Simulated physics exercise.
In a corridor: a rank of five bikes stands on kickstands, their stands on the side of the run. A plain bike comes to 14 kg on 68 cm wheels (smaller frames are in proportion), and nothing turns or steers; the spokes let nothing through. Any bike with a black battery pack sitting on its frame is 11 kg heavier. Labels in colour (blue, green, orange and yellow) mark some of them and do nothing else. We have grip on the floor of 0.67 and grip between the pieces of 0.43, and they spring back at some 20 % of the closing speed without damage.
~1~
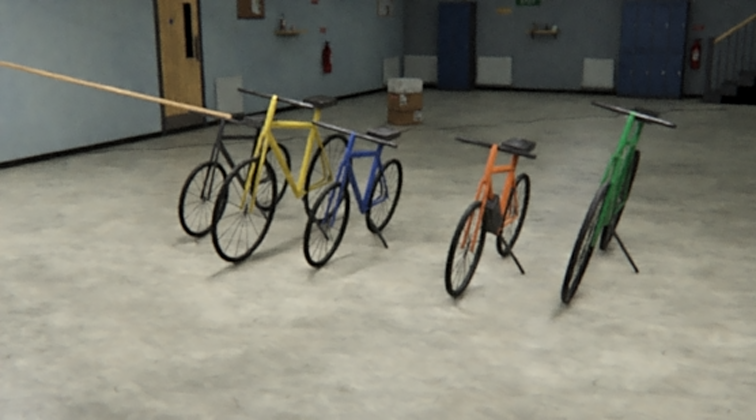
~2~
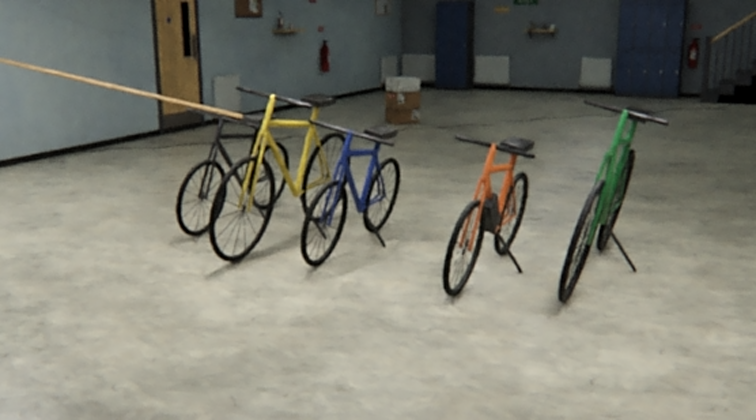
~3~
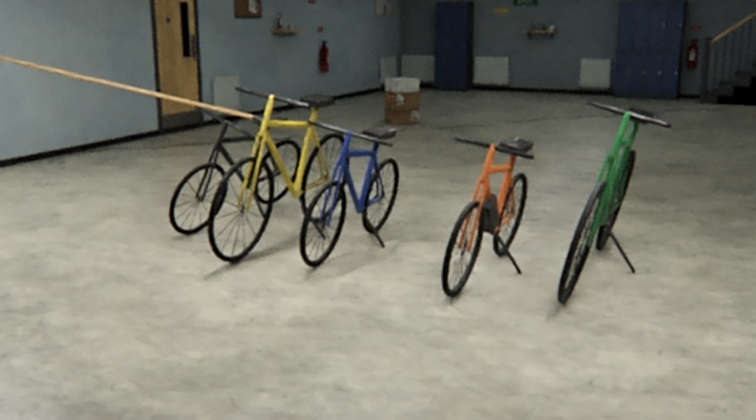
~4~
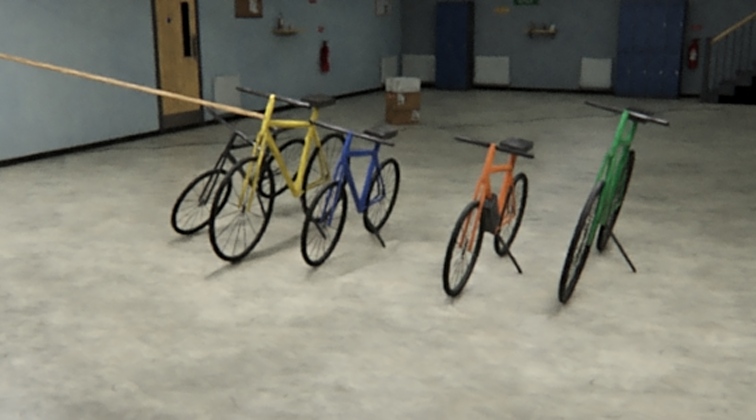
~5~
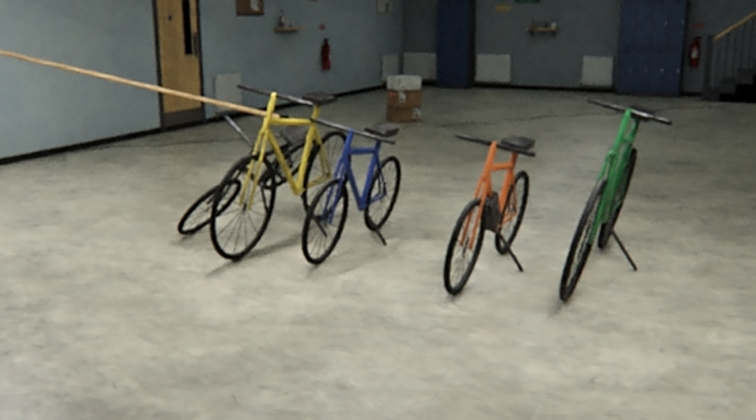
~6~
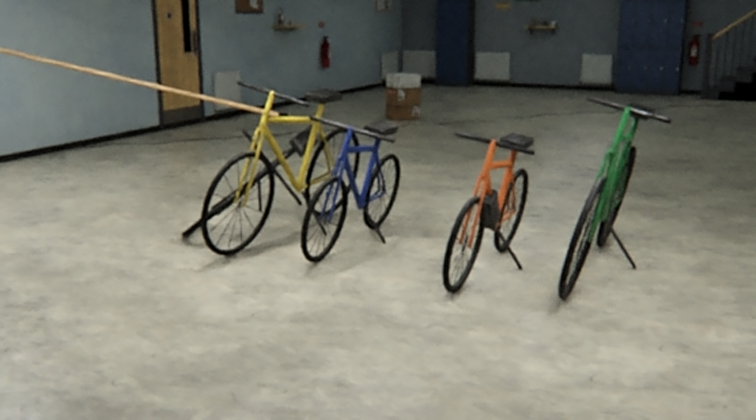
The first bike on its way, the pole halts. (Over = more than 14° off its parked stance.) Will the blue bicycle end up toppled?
The bike ends up tilted too far.
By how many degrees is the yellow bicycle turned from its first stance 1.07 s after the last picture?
Something like 60°, more or less.
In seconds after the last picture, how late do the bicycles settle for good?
I'd put it around 2.5 seconds.
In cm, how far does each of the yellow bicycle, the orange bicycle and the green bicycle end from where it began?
Yellow 90, orange 0, green 0.
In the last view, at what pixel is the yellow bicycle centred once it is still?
Roughly at (372, 217).
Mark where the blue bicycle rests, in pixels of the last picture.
End point, last view: About (408, 219).
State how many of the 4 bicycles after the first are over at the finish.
Count: 2.
Then, 0.47 s later than the last frame, none of the 4 other bicycles over, 1 disturbed; blue bicycle unmoved; yellow bicycle tilted 13°.
Then, 1.07 s later than the last frame, 2 of the 4 other bicycles over; blue bicycle tilted 16°; yellow bicycle tilted 55°.
Then, 1.39 s later than the last frame, 2 of the 4 other bicycles over; blue bicycle tilted 54°; yellow bicycle tilted 75°.
Then, 2.01 s later than the last frame, 2 of the 4 other bicycles over; blue bicycle tilted 72°; yellow bicycle lying flat.
When it is over, 2 of the 4 other bicycles over; blue bicycle tilted 67°; yellow bicycle tilted 73°; green bicycle unmoved. Two left standing. In pixels of the last frame, middles, blue bicycle near (408, 219), yellow bicycle near (372, 217).
